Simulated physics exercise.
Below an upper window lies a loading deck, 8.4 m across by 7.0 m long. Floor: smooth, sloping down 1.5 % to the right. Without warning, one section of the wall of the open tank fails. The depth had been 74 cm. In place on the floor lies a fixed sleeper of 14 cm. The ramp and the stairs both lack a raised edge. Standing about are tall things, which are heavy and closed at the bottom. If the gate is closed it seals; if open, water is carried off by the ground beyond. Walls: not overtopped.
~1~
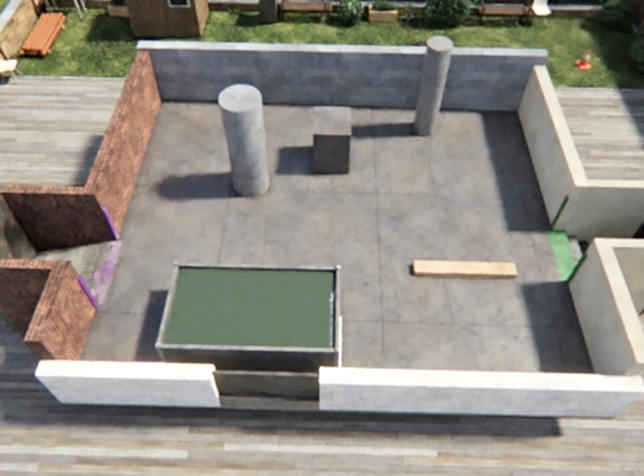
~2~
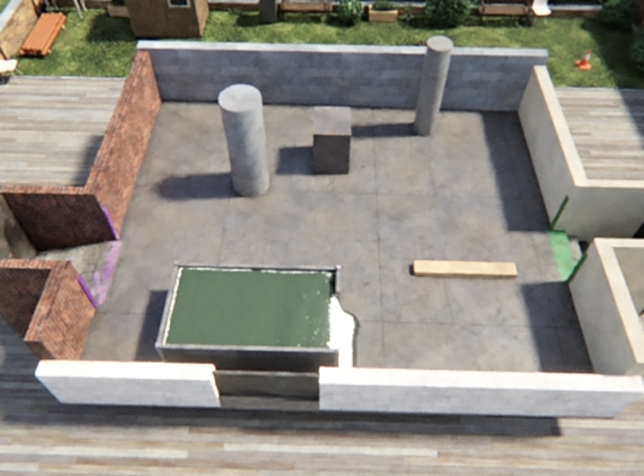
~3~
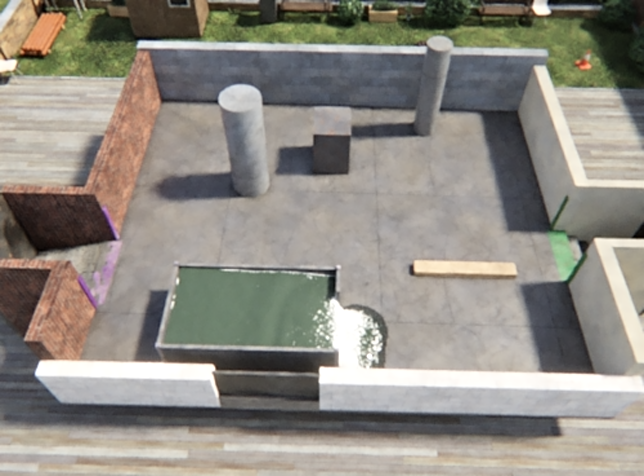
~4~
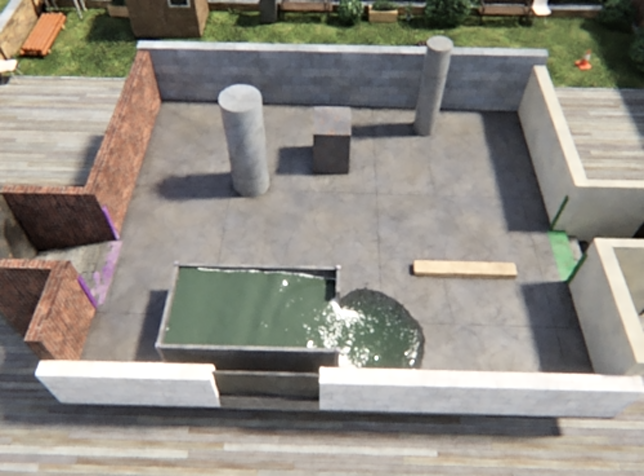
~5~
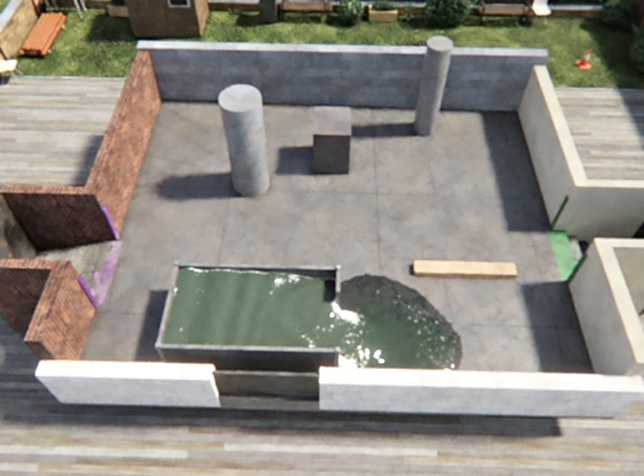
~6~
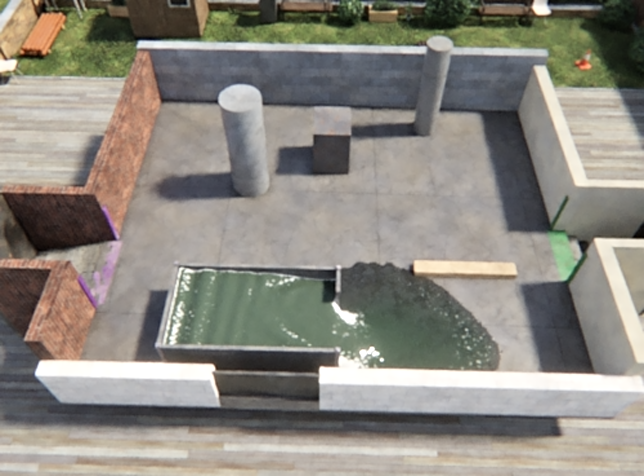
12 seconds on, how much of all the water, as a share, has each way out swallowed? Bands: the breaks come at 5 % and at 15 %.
The gateway takes in under 5 %. The stairwell (marked green) takes in more than 15 %. The basement ramp (marked purple) takes in under 5 %.
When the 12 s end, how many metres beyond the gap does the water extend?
About 7.6 m.
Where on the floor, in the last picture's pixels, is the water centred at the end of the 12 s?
Centre: Approx. (413, 226) px.
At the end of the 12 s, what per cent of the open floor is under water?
80 %.
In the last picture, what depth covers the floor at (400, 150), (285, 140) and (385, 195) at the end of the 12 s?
5, 2, 4 cm.
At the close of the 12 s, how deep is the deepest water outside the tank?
12 cm or so.
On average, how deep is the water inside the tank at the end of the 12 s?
About 5 cm.
A moment later water covers 15 % of the floor and is deepest (40 cm) near (344, 347); gone so far, the gateway 0 %, the stairwell (marked green) 0 %, the basement ramp (marked purple) 0 %.
Soon after water covers 20 % of the floor and is deepest (44 cm) near (578, 385); gone so far, the gateway 0 %, the stairwell (marked green) 0 %, the basement ramp (marked purple) 0 %.
Next water covers 25 % of the floor and is deepest (36 cm) near (592, 396); gone so far, the gateway 0 %, the stairwell (marked green) 5 %, the basement ramp (marked purple) 0 %.
Later on water covers 55 % of the floor and is deepest (21 cm) near (570, 317); gone so far, the gateway 0 %, the stairwell (marked green) 13 %, the basement ramp (marked purple) 0 %.
At the end water covers 80 % of the floor and is deepest (12 cm) near (581, 395); gone so far, the gateway 0 %, the stairwell (marked green) 19 %, the basement ramp (marked purple) 0 %.
